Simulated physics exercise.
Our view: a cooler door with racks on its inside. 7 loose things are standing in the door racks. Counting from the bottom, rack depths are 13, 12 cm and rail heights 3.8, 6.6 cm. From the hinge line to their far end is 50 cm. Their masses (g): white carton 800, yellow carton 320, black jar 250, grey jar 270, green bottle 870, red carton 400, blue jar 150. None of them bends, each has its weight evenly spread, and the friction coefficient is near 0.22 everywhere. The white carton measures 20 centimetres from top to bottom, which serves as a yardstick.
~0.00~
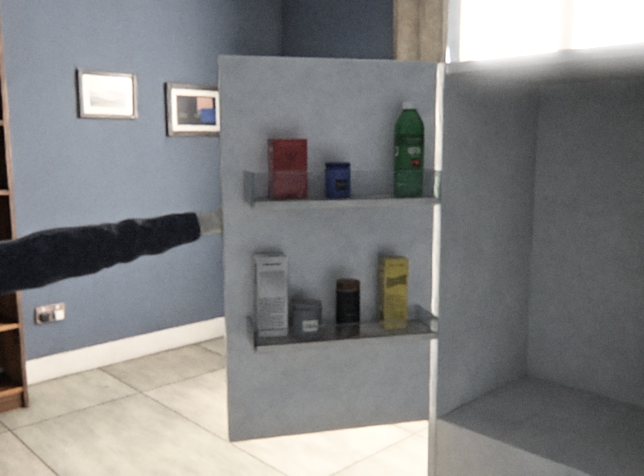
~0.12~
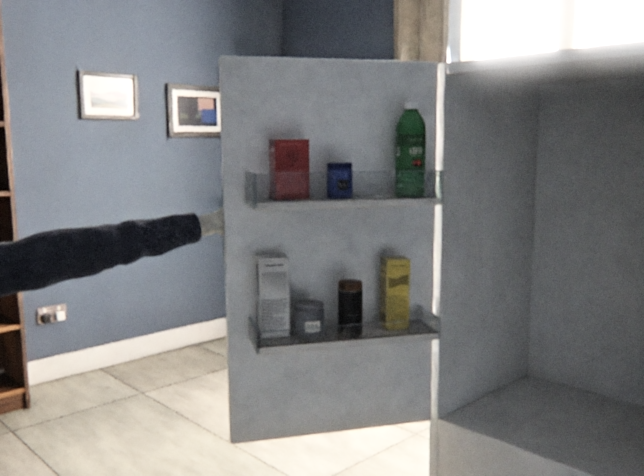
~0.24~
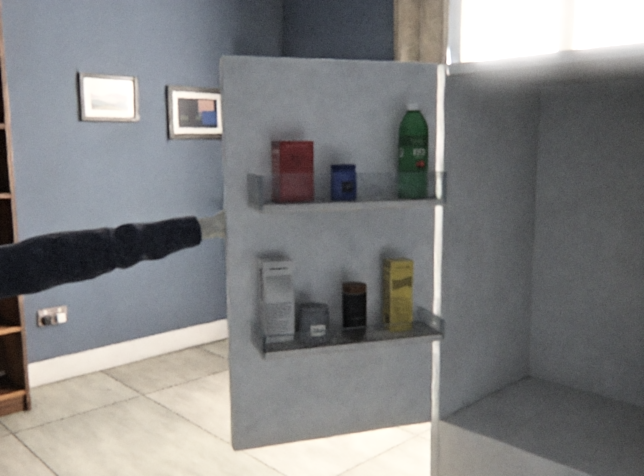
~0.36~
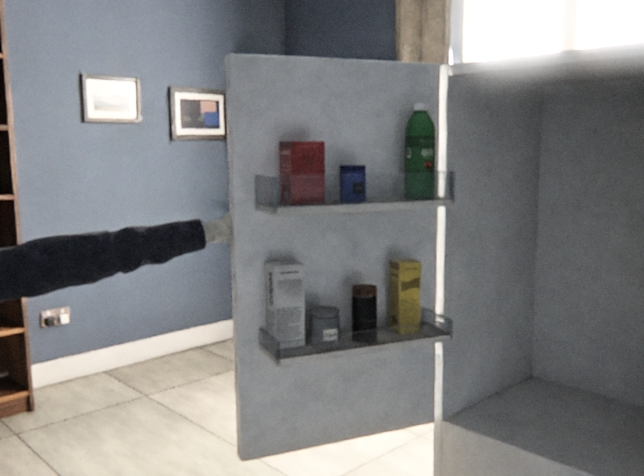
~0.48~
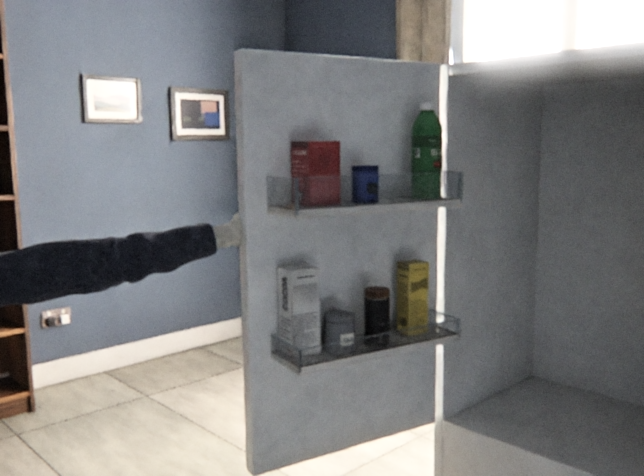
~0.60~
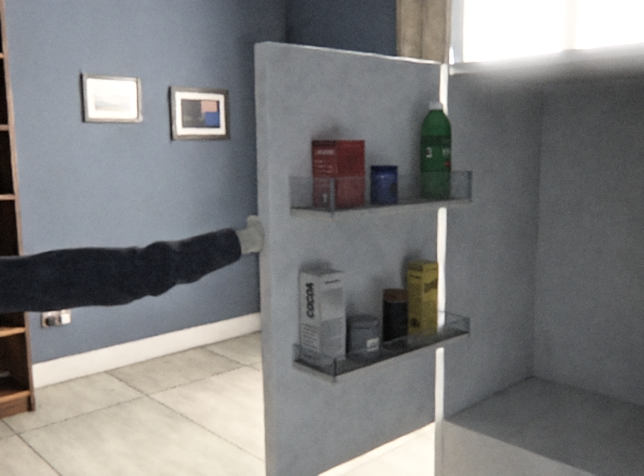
A grey cooler door stands wide open beside the pale, empty compartment at the right, seen from in front in a room with blue walls, framed art and a tiled floor. Its upper rack holds a red carton, blue jar and green bottle, and its lower rack white and yellow cartons around grey and black jars. A dark-sleeved arm at left swings the door slowly, then faster, toward the viewer, items riding along, while the view stays still.
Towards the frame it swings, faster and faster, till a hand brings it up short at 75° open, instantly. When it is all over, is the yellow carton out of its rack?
Not ejected.
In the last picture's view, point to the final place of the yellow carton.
It settles at around (449, 299).
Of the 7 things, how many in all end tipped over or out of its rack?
I get 1.
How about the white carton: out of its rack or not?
When everything stops, the white carton is out of bounds.
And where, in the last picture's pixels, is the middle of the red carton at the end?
I'd put it at around (406, 174).
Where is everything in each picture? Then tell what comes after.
In the first picture, door 120° open; yellow carton (393, 292); white carton (270, 294).
In the second picture, door 119° open; grey jar (310, 319); green bottle (411, 150).
In the third picture, door 116° open; red carton (293, 171); blue jar (343, 182).
In the fourth picture, door 110° open; white carton (285, 304); black jar (364, 313).
In the fifth picture, door 102° open; grey jar (340, 332); green bottle (427, 151).
In the sixth picture, door 92° open; yellow carton (423, 298); red carton (339, 173).
After 0.80 s, door 75° open; white carton moved 4 cm; red carton moved 3 cm; black jar moved 2 cm.
After 0.90 s, door 75° open; yellow carton moved 2 cm near (449, 299); white carton 24° off upright; red carton moved 4 cm.
After 1.30 s, door 75° open; white carton now out of its rack; yellow carton moved 2 cm near (449, 299); red carton moved 4 cm.
After 1.40 s, door 75° open; yellow carton moved 2 cm near (449, 299); red carton moved 4 cm; blue jar moved 3 cm.
In the end (1.6 s), out of its rack, white carton; the other 6 under 5 cm from the start. In the last view, yellow carton near (449, 299).
